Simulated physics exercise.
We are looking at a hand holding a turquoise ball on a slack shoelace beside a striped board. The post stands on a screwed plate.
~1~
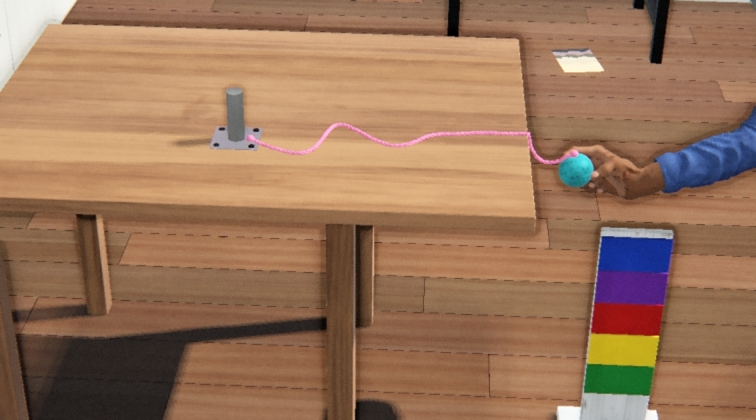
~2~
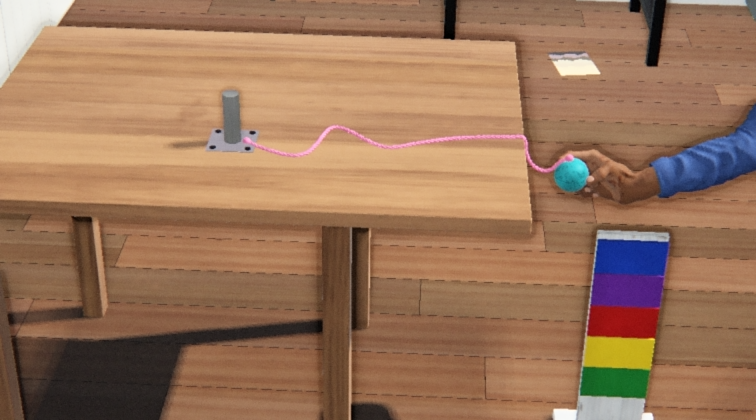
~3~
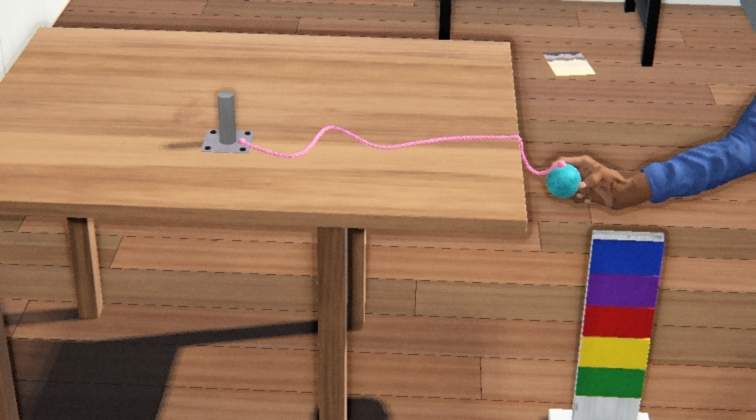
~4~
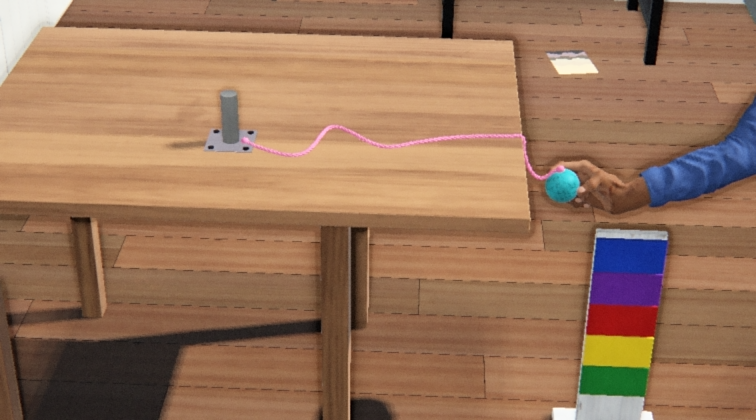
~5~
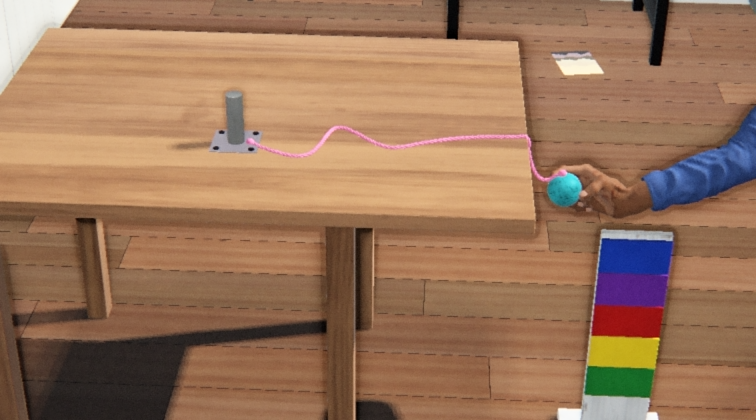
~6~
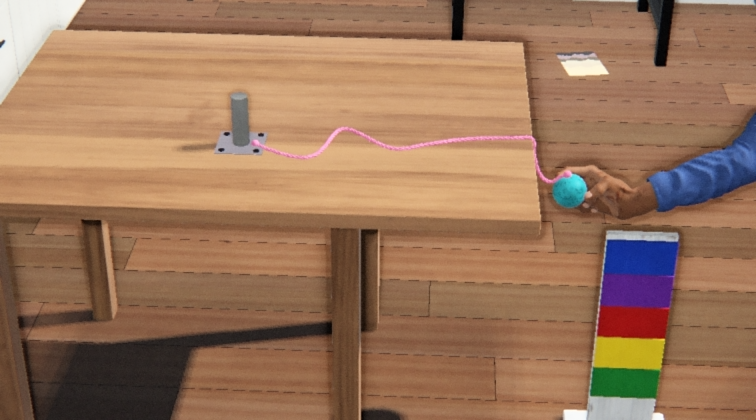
A hand in a blue sleeve holds a turquoise ball just off the right edge of a wooden table, seen from above in a room with a plank floor. A slack pink shoelace winds across the tabletop from a grey post on a screwed plate to the ball, above a board striped blue, purple, red, yellow and green. The hand lowers the ball slightly while the view sways gently.
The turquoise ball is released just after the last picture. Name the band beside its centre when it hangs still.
Its middle rests at the purple band.
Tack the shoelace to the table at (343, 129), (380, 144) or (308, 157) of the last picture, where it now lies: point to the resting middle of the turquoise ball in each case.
Try by try, around (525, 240), (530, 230) and (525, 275).
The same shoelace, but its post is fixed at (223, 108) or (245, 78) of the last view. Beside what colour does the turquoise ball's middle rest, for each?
In that order: Blue; blue.
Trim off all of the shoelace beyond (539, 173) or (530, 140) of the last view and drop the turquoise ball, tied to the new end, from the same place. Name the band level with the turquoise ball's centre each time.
One after the other, blue; no band.
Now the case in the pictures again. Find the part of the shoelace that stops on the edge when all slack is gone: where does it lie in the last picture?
Near (465, 140).
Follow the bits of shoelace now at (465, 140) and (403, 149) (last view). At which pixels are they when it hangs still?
The first at (533, 148), the second at (469, 143).
Soon after, ball near (552, 276); level with purple.
After that, ball near (497, 282); level with purple.
And then, ball near (526, 284); level with purple.
In the end, ball near (526, 285); level with purple. The purple one.
